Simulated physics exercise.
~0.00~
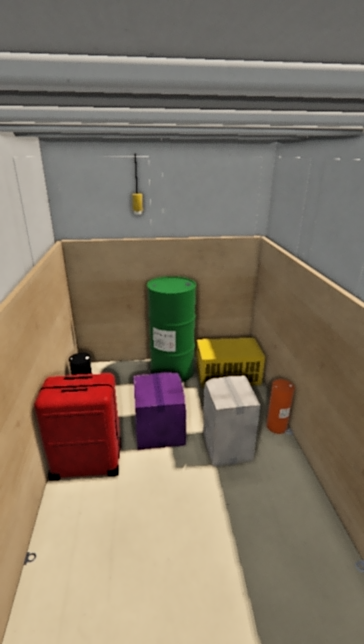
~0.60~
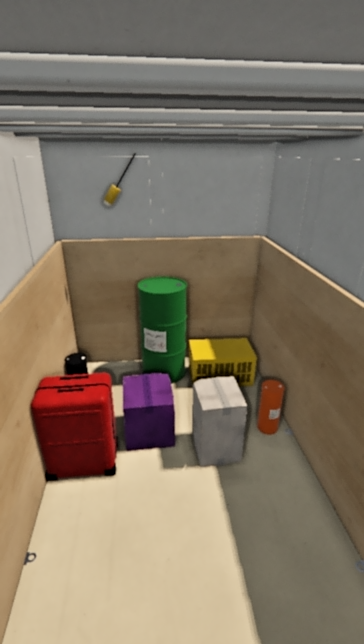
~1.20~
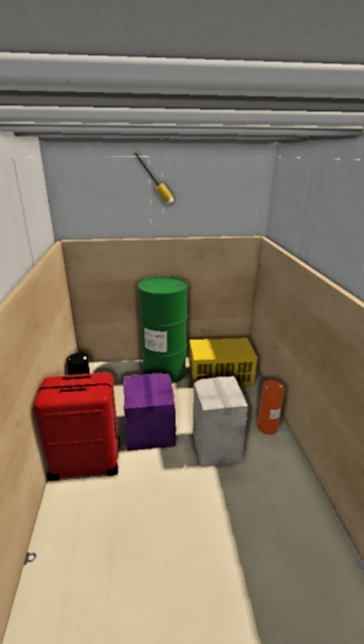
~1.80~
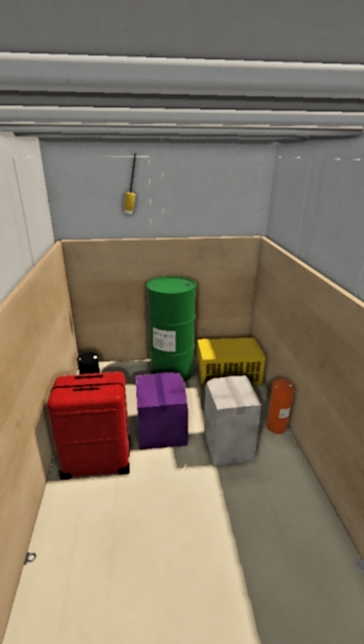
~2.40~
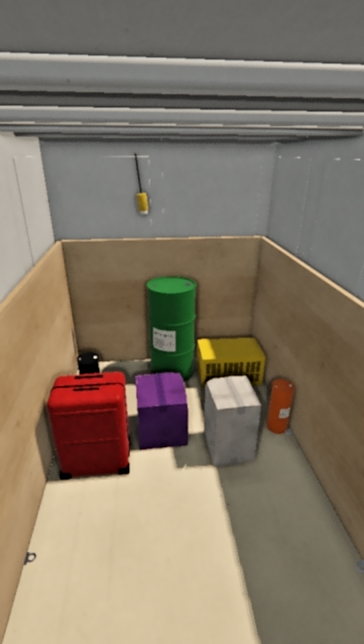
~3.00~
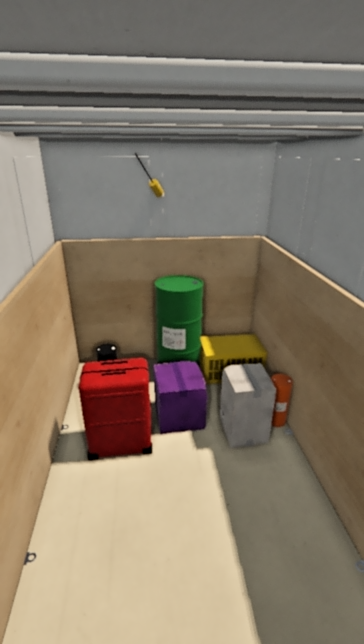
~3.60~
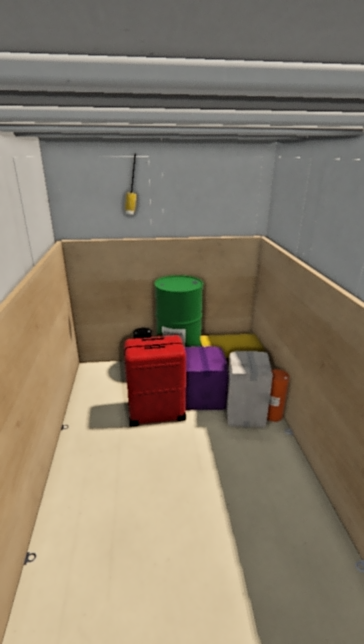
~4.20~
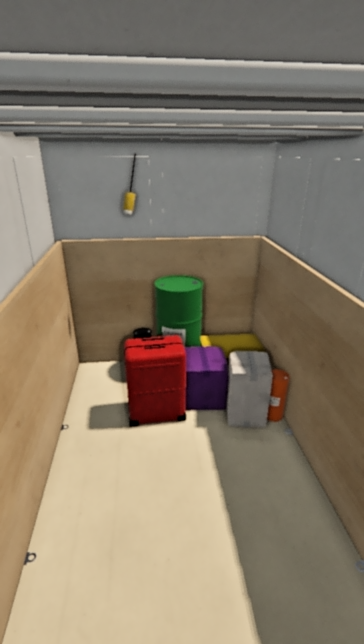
In this clip, a hanging yellow object swings in a van's load bay as the cargo shifts slightly left, then back right, before the red case, black canister, purple box and white box slide forwards and rightwards, ending upright and bunched near the green drum and yellow chest.
